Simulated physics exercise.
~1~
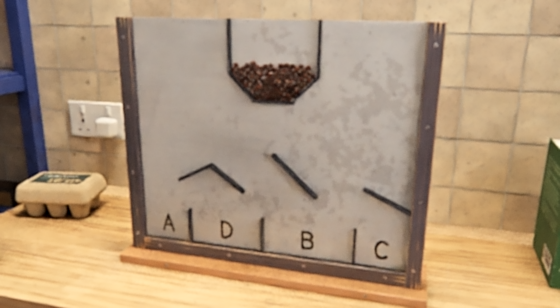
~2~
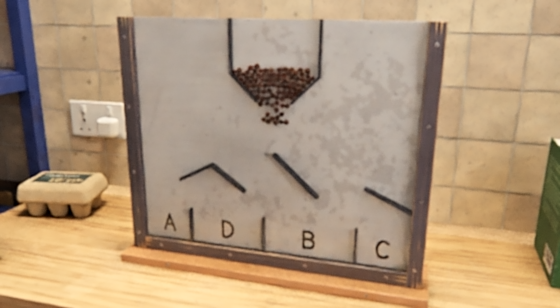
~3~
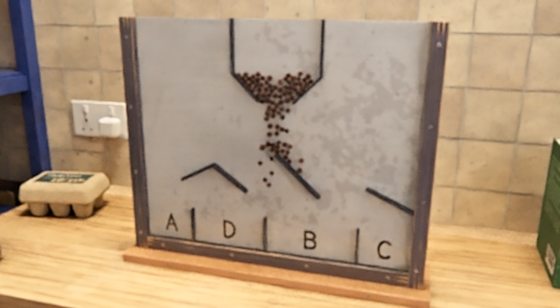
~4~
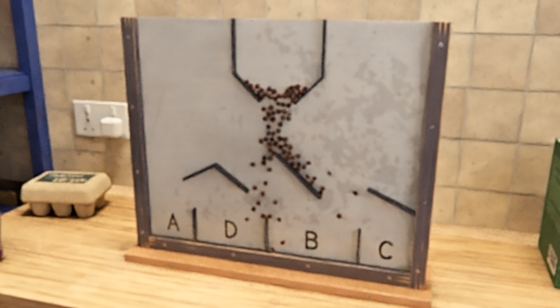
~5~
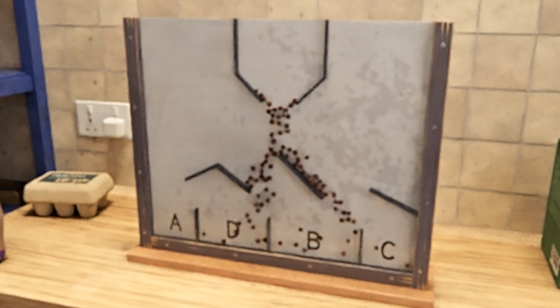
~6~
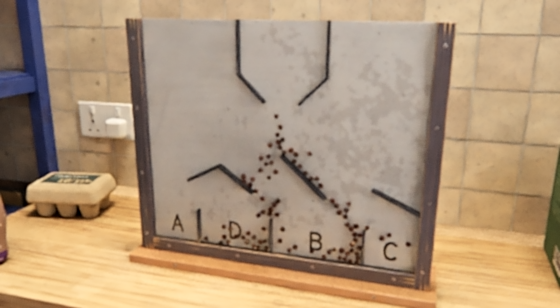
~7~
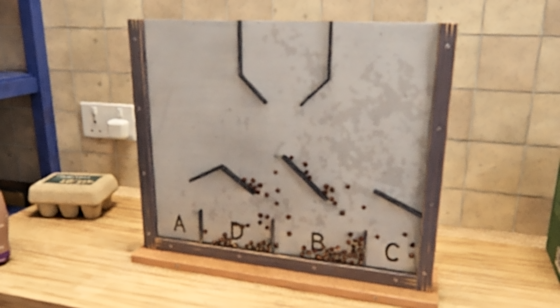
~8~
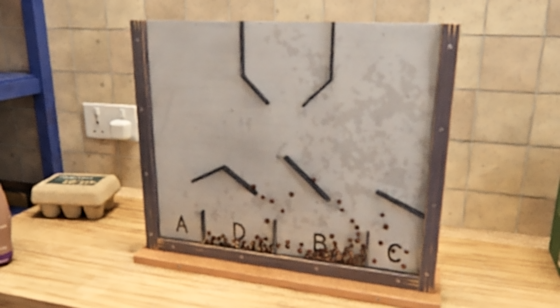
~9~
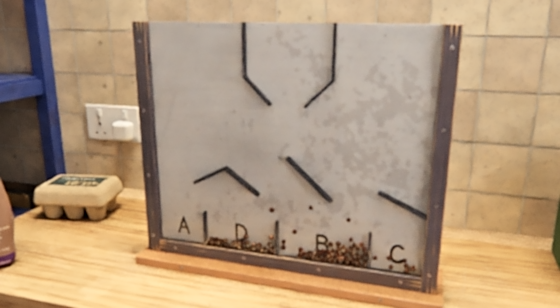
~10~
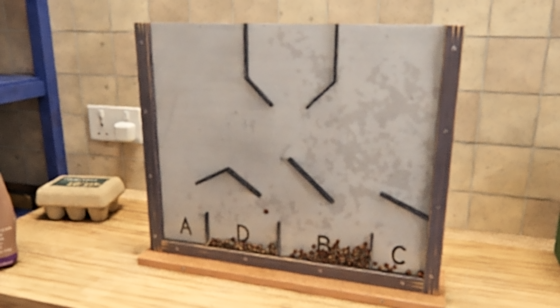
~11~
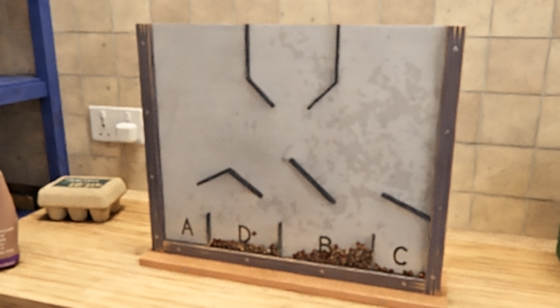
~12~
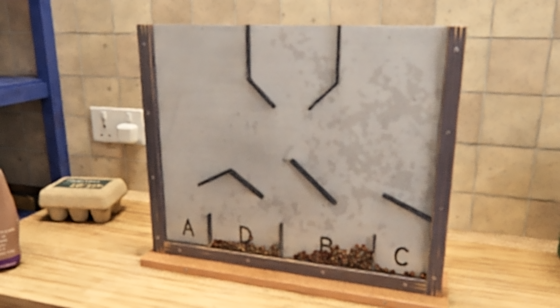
Dark beads pouring from a hopper in an upright clear-fronted case, scattering off slanted ledges and settling mostly in bins B and D.
